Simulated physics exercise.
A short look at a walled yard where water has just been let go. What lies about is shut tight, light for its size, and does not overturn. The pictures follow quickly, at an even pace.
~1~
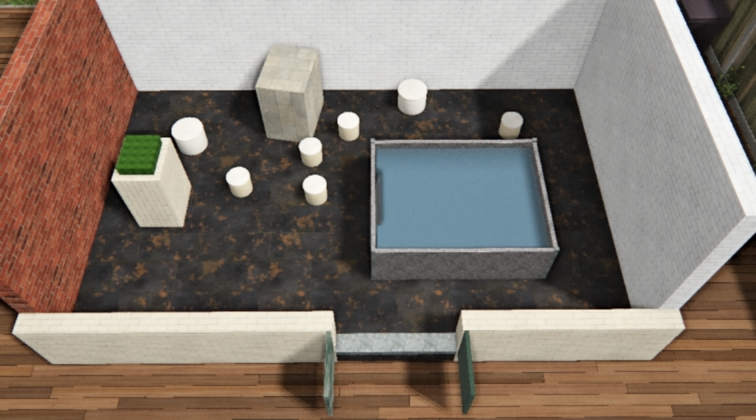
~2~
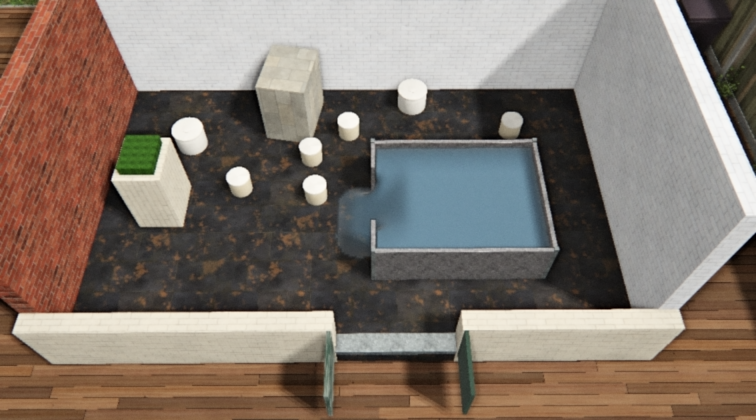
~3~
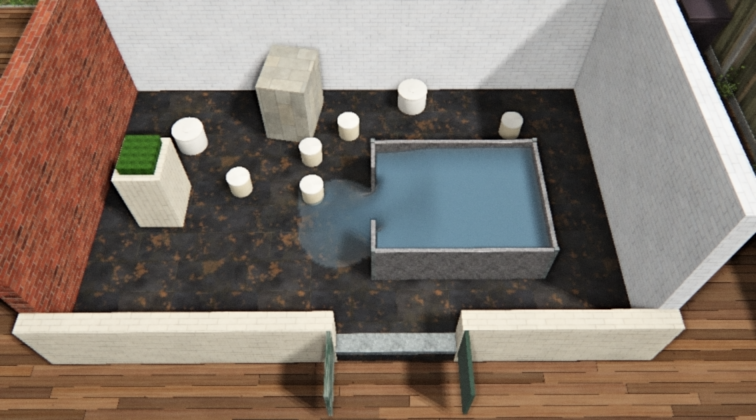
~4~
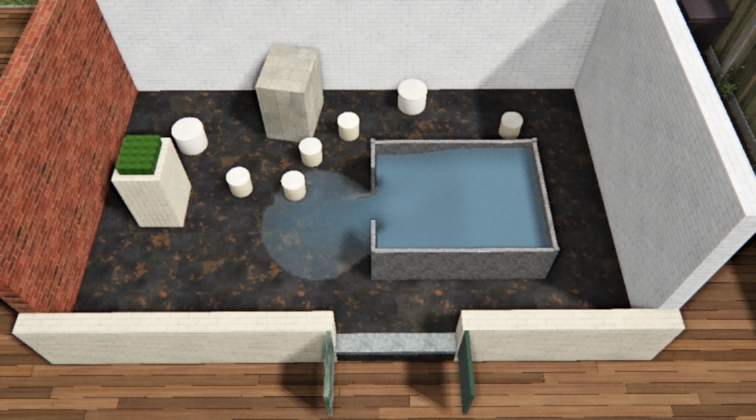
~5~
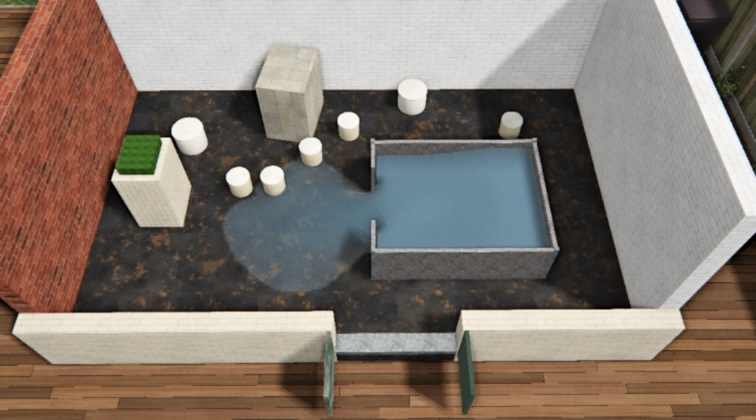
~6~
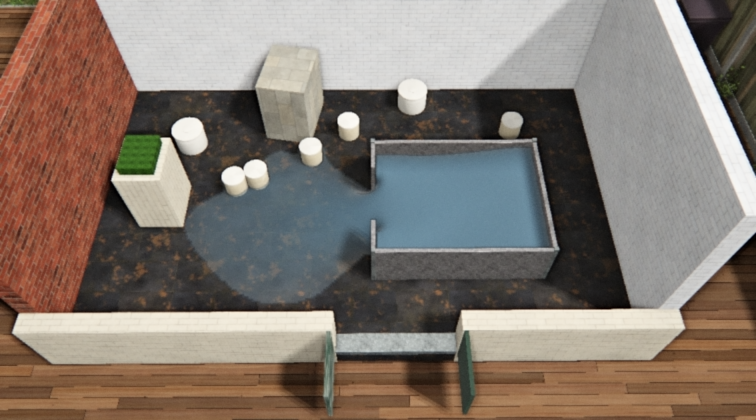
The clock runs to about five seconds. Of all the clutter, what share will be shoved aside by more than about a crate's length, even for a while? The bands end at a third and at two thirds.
It is one to two thirds.
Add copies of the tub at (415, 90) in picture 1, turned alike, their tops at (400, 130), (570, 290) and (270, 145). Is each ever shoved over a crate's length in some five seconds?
One after the other: Under that, short of that, pushed that far.
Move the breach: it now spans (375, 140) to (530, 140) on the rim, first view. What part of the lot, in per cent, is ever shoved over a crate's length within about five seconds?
Roughly 100 per cent.
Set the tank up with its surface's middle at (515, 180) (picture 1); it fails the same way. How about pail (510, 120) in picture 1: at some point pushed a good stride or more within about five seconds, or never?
For that one: Short of that.
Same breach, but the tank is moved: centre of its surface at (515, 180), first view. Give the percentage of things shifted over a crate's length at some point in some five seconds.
Roughly 90 per cent.
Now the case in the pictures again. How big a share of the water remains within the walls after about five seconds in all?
Near 100 in a hundred.
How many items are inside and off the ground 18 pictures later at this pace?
4 of them.
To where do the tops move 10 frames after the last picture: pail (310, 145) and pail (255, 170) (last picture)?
Near (273, 132) and (149, 103).
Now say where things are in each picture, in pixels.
In the first frame, a pail at (315, 184) rests on the ground; a pail at (238, 176) rests on the ground; 0 of 7 have shifted.
In the second frame, a pail at (315, 184) rests on the ground; a pail at (238, 176), on the bottom; 0 of 7 have shifted.
In the third frame, a pail at (312, 184), on the bottom, close to its start; a pail at (238, 176) rests on the ground; 0 of 7 have shifted.
In the fourth frame, a pail at (293, 180), on the bottom, a stride from its start; a pail at (238, 176), on the bottom; 1 of 7 have shifted.
In the fifth frame, a pail at (272, 175), on the bottom, a stride from its start; a pail at (238, 176), on the bottom; 1 of 7 have shifted.
In the sixth frame, a pail at (255, 169) rests on the ground, a stride from its start; a pail at (233, 176) rests on the ground, close to its start; 2 of 7 have shifted.
A moment on, 2 of 7 are well off their spots; 1 afloat.
Next, 4 of 7 are well off their spots; 4 afloat.
Later, 4 of 7 are well off their spots; 4 afloat.
In the end, 4 of 7 are well off their spots, and 4 have been at some point; 4 afloat.
